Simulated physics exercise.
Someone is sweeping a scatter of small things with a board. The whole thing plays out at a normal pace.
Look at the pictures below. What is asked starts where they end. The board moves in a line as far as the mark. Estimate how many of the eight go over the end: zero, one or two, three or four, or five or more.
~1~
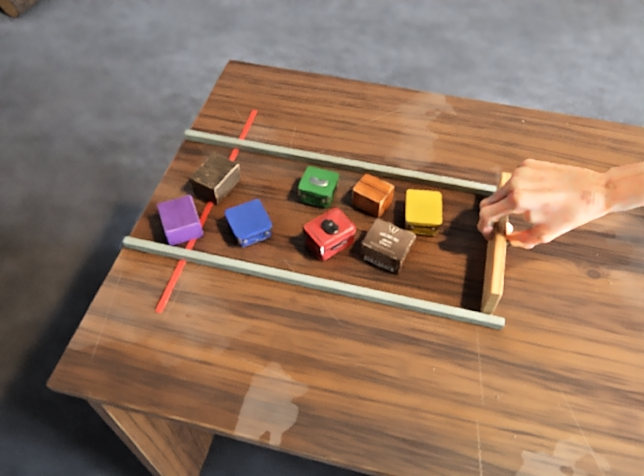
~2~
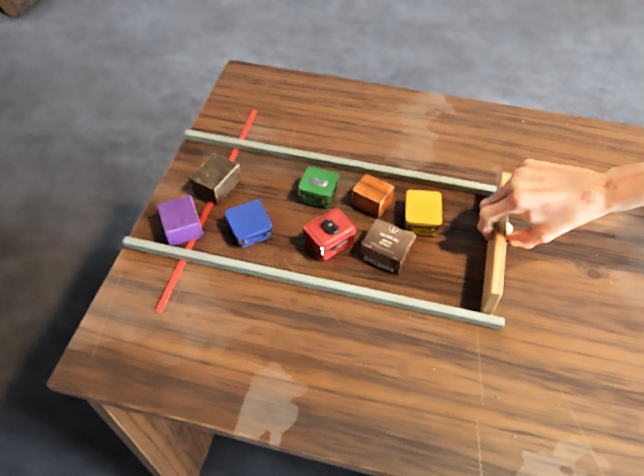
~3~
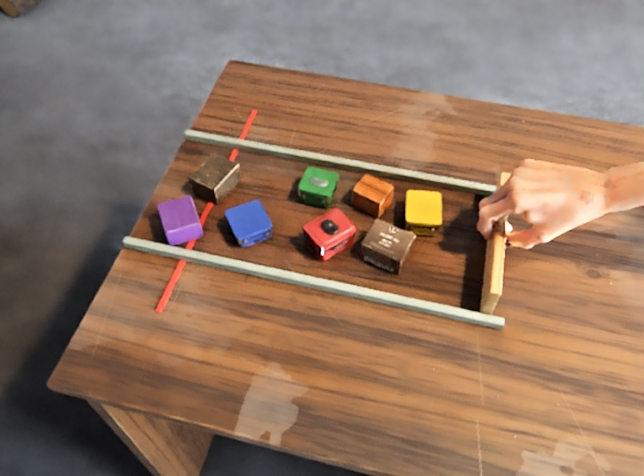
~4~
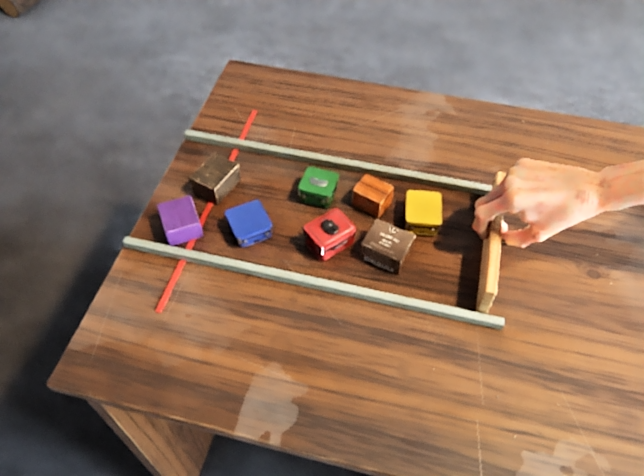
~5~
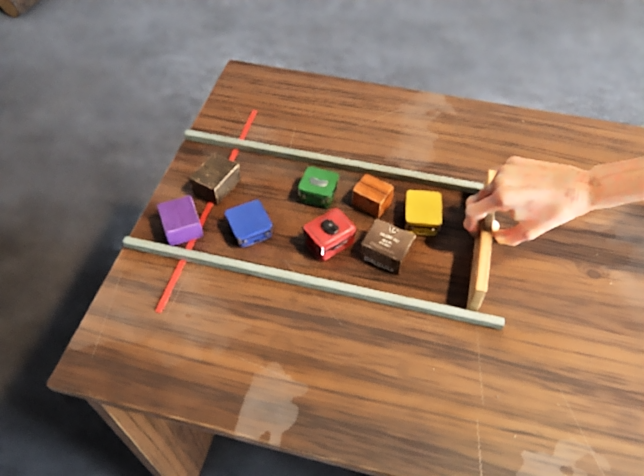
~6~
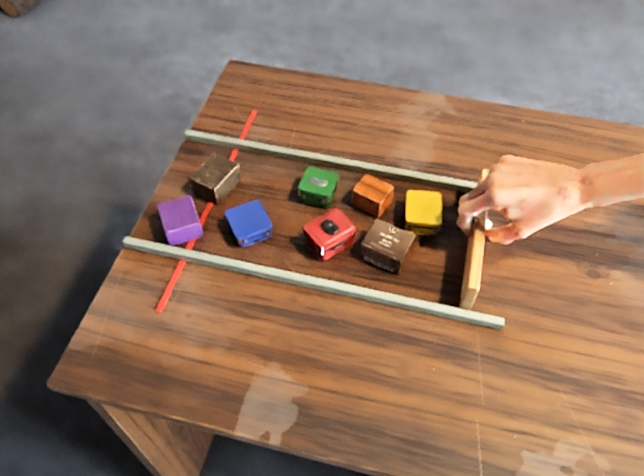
My estimate: Three or four.
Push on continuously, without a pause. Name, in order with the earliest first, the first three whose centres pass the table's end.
Sequence, earliest first: The purple block; the black block; the blue case.
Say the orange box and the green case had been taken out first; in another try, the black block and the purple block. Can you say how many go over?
First try 2, second try 2.
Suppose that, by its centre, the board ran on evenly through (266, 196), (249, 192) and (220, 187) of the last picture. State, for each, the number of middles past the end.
The counts are 1, 2 and 4, in that order.
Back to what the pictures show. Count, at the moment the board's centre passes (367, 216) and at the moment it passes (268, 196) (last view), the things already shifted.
First 5, then 8.
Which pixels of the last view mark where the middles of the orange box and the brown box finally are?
Roughly (178, 160), and the other roughly (182, 209).
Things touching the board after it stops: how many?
2 touch it.
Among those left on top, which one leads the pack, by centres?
Result: Red case.
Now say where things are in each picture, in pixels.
The first frame shows purple block (180, 220); black block (216, 178); blue case (249, 224); board (497, 241); tape (213, 198).
The second frame shows black block (216, 179); green case (319, 188).
The third frame shows blue case (249, 225); orange box (373, 196).
The fourth frame shows purple block (180, 221); brown box (387, 246).
The fifth frame shows black block (216, 179); yellow case (422, 214).
The sixth frame shows purple block (180, 221); black block (216, 179); blue case (249, 225); board (476, 237); tape (213, 198).
Soon after, none off yet; purple block at rest near (180, 221); black block at rest near (216, 179); blue case at rest near (249, 225).
In the end, the number that fall off is three or four; gone, green case, blue case, black block and purple block.
